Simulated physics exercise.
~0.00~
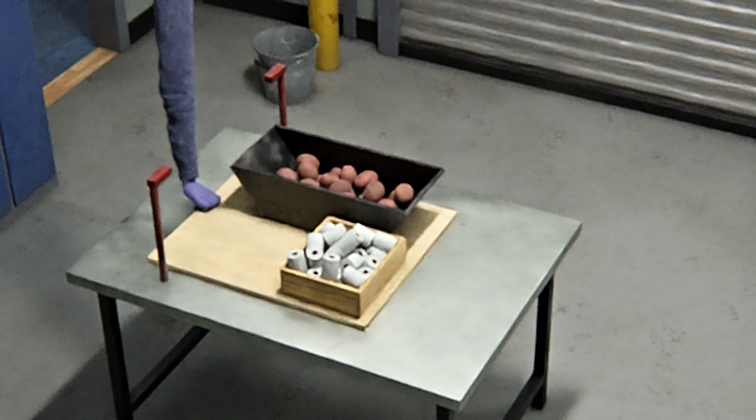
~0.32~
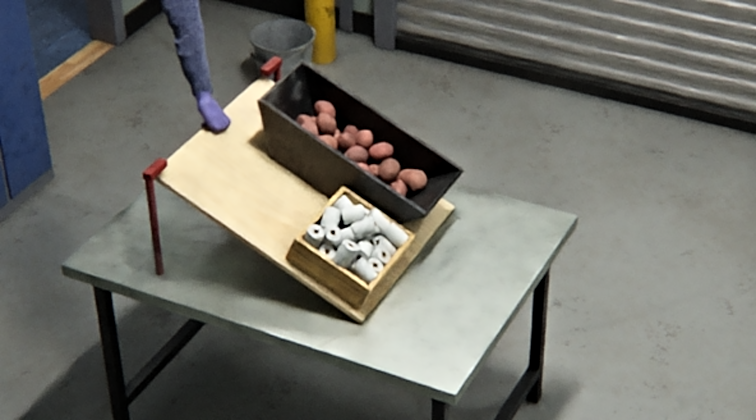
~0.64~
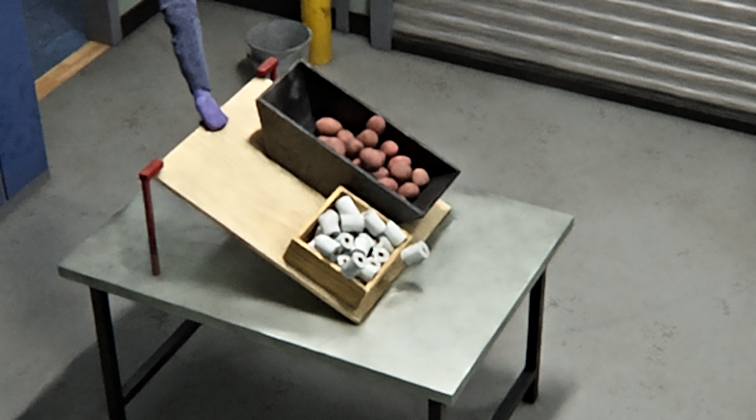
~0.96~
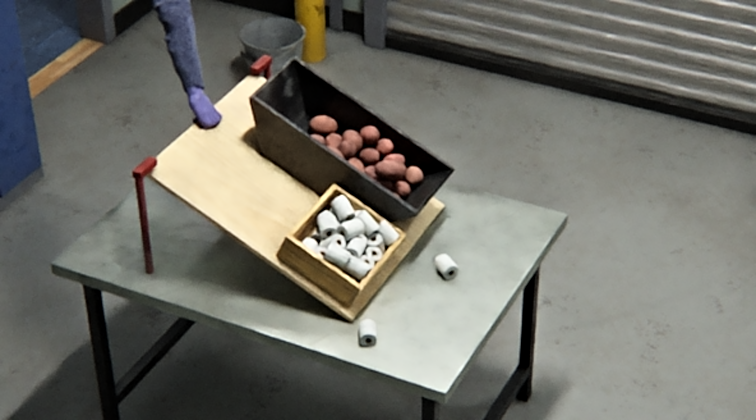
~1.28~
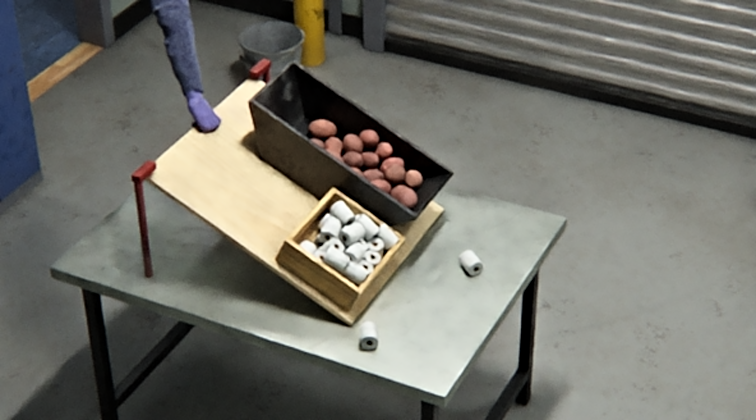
A gloved hand tipped up a board holding a black basket of red potatoes and a wooden basket of white paper rolls until it leaned steeply, and two rolls tumbled out onto the table while all the potatoes stayed in.
